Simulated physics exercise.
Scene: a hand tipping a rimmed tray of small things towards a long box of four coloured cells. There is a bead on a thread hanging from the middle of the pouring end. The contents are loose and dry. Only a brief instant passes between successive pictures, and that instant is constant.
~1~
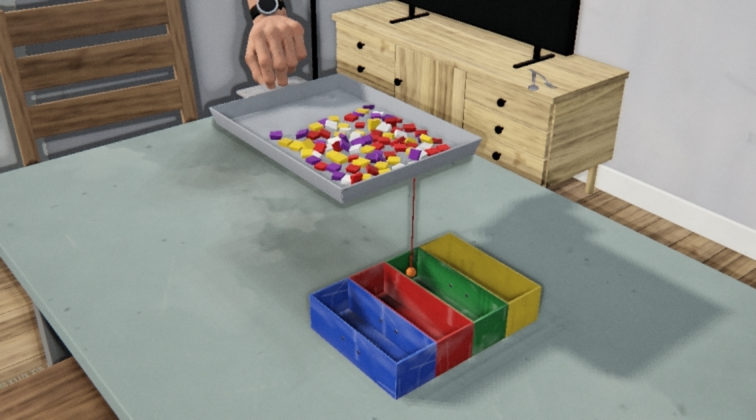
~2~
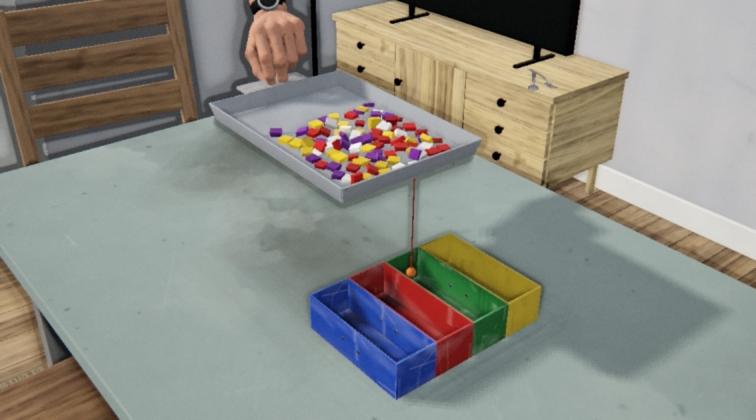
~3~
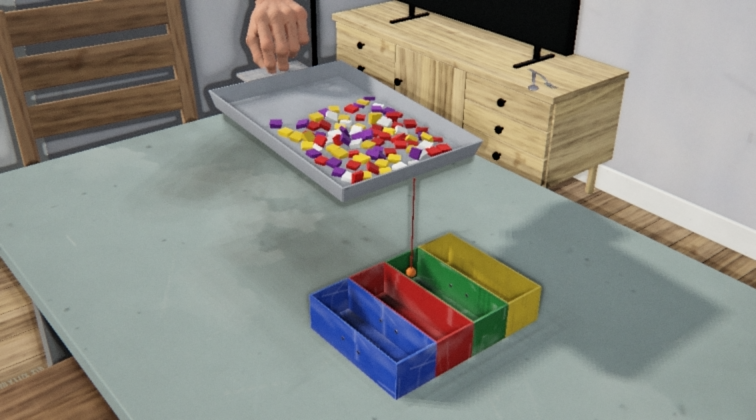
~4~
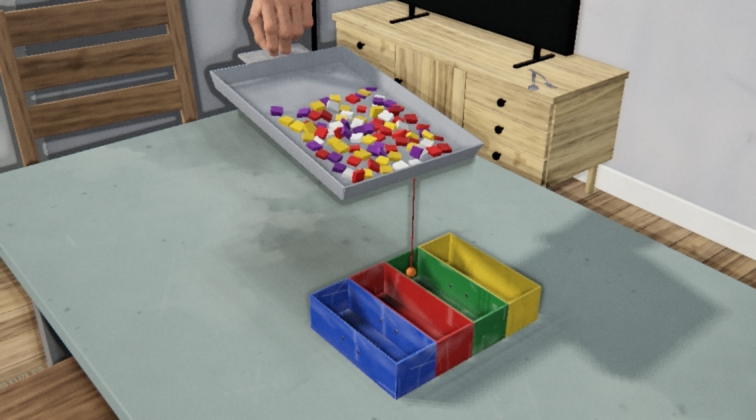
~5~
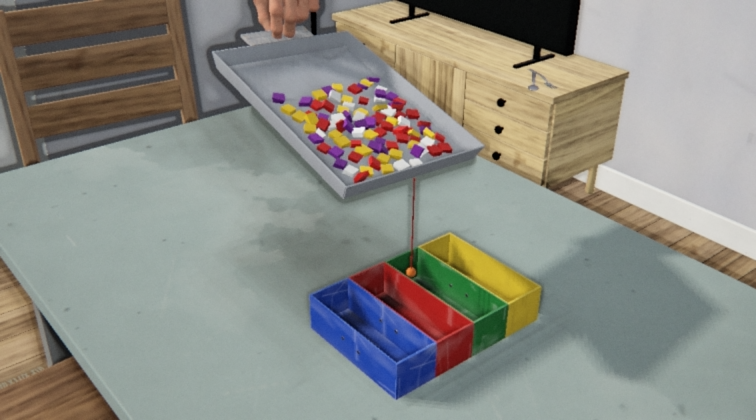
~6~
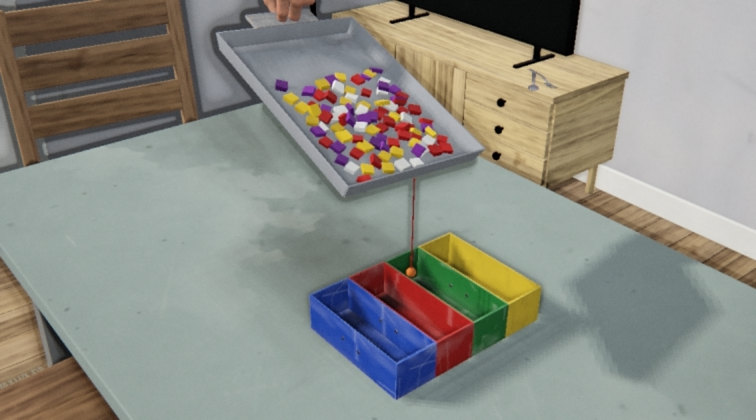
A hand raising the back of a grey tray of colourful tiles, tilting it steadily above blue, red, green and yellow compartments.
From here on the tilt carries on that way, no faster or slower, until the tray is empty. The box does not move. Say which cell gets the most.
Yellow.
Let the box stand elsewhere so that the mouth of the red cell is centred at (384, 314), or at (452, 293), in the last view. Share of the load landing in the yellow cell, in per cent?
In order: 40 percent and 10 percent.
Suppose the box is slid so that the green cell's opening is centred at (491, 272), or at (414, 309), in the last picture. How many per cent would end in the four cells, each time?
Roughly 100 %, then roughly 50 %.
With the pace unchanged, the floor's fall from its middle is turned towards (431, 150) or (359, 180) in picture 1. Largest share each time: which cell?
First: The cell in yellow. Second: The cell in blue.
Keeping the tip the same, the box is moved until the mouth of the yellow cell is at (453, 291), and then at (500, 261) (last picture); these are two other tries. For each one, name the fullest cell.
In order of the tries: The yellow one and that green cell.
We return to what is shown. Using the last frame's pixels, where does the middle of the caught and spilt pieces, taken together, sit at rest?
Somewhere around (474, 312) in the last picture.
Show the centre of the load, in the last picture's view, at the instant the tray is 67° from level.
The load's middle is around (428, 143).
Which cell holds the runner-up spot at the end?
Runner-up: Green.
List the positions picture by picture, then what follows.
The first frame shows corners of the pouring end at (342, 185) and (475, 138), level; middle of the load at (366, 140), mosaic tiles; bead on its thread at (411, 272); blue cell at (416, 367); red cell at (454, 346); green cell at (490, 327); yellow cell at (523, 308).
The second frame shows corners of the pouring end at (343, 185) and (475, 138), level; middle of the load at (367, 139).
The third frame shows corners of the pouring end at (344, 184) and (476, 140), tipped barely, lowest at the right corner; middle of the load at (367, 135).
The fourth frame shows corners of the pouring end at (345, 183) and (477, 142), tipped a little, lowest at the right corner; middle of the load at (368, 129).
The fifth frame shows corners of the pouring end at (347, 183) and (478, 144), tipped clearly, lowest at the right corner; middle of the load at (370, 123).
The sixth frame shows corners of the pouring end at (349, 182) and (479, 146), tipped clearly, lowest at the right corner; middle of the load at (372, 117); blue cell at (416, 367); red cell at (454, 346); green cell at (490, 327); yellow cell at (523, 308).
Soon after the last picture, tray tipped steeply; nearly all on the tray; a stray few falling or outside the box.
A little later, tray tipped past a quarter turn; about a quarter on the tray; a small part in the yellow cell; a small part in the green cell; a stray few in the red cell; a stray few in the blue cell; about half falling or outside the box.
Later still, tray tipped past a quarter turn; about half in the yellow cell; about a third in the green cell; a small part in the red cell; a stray few in the blue cell; a small part falling or outside the box.
At rest, tray tipped past a quarter turn; about half in the yellow cell; about a third in the green cell; a small part in the red cell; a stray few in the blue cell; a small part outside the box.
